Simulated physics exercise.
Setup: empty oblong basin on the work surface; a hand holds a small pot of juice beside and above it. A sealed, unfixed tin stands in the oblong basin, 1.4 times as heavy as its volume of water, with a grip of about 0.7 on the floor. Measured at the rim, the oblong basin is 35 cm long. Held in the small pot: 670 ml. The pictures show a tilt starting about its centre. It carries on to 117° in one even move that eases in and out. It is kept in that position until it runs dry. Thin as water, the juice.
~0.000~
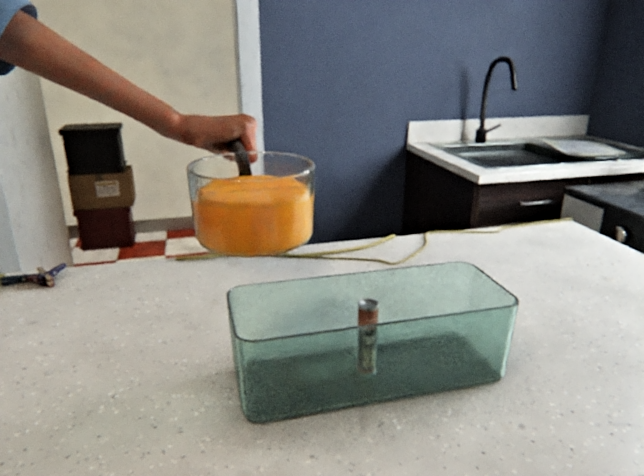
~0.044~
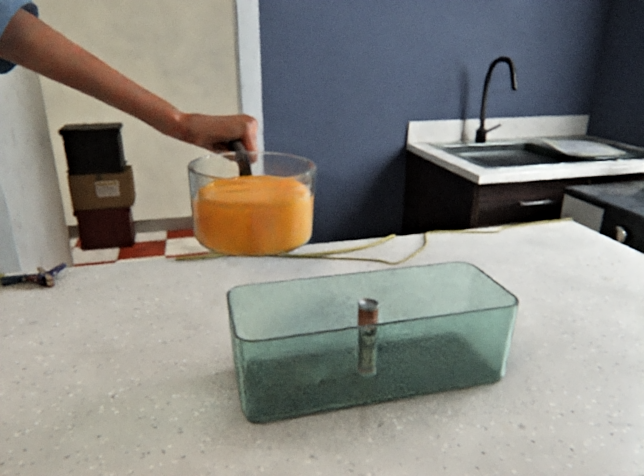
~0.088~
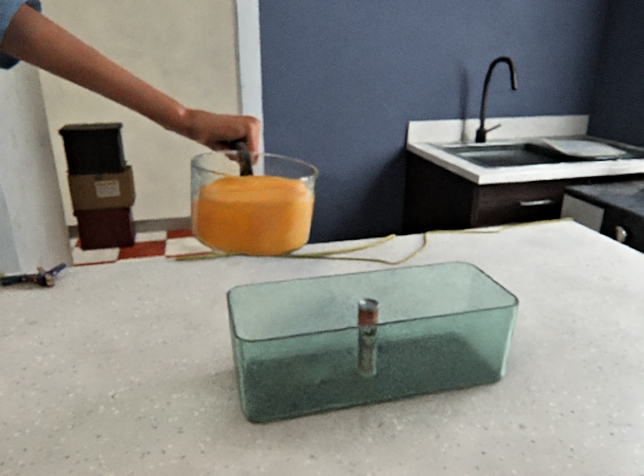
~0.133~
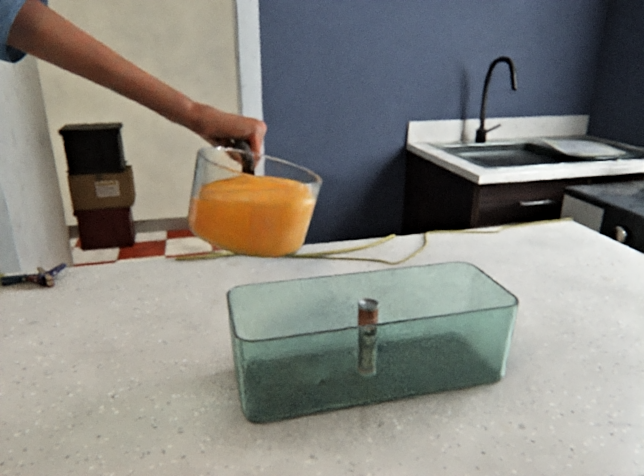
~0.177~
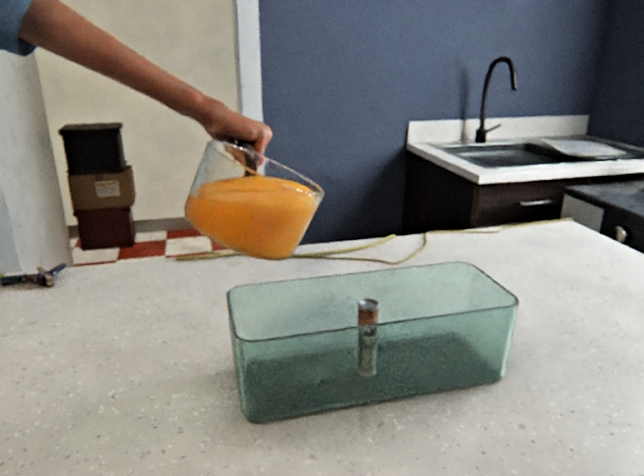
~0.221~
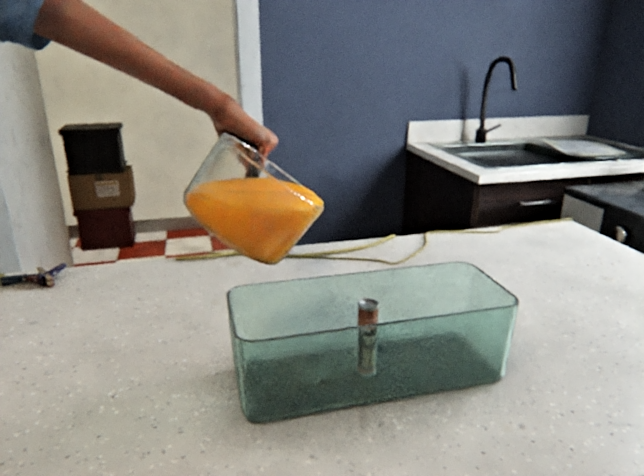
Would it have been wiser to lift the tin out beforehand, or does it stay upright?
It overturns.
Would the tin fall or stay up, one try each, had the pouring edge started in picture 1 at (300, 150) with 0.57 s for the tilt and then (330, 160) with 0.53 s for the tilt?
First it falls; then it goes over.
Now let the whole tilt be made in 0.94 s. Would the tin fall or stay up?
Then the tin tumbles.
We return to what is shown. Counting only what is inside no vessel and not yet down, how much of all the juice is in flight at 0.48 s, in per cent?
42 %.
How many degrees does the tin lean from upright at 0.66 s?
Looks like some 10 degrees from vertical upright.
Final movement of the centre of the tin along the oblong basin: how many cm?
The tin's middle ends up about 7.5 cm along the basin.
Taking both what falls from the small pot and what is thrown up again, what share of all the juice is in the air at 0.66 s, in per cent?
Roughly 6 per cent.
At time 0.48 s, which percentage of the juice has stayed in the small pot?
Still held: Roughly 24 % of the total.
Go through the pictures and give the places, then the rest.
Tilt 0°; pouring edge (312, 163); surface from (194, 193) to (308, 185); the oblong basin's rim runs from (231, 314) to (494, 282); the tin's top is at (368, 306), in the first picture.
Tilt 2°; pouring edge (313, 165); surface from (193, 193) to (308, 186), in the second picture.
Tilt 7°; pouring edge (315, 170); surface from (194, 192) to (309, 187), in the third picture.
Tilt 15°; pouring edge (318, 179); surface from (194, 193) to (312, 188), in the fourth picture.
Tilt 26°; pouring edge (320, 191); surface from (193, 193) to (314, 189), in the fifth picture.
Tilt 38°; pouring edge (319, 205); surface from (188, 190) to (316, 193); 1 per cent is over the edge, in the sixth picture.
Then, 0.48 s in, the tilt is 109° and 25 per cent is still to pour; the tin stands where it began.
Then, 0.66 s in, the tilt is 117° and 3 per cent is still to pour; the tin leans 11°.
Then, 0.86 s in, the tilt is 117° and 0 per cent is still to pour; the tin lies on its side.
Then, 1.07 s in, the tilt is 117° and 0 per cent is still to pour; the tin lies on its side.
Finally, the tin lies on its side.
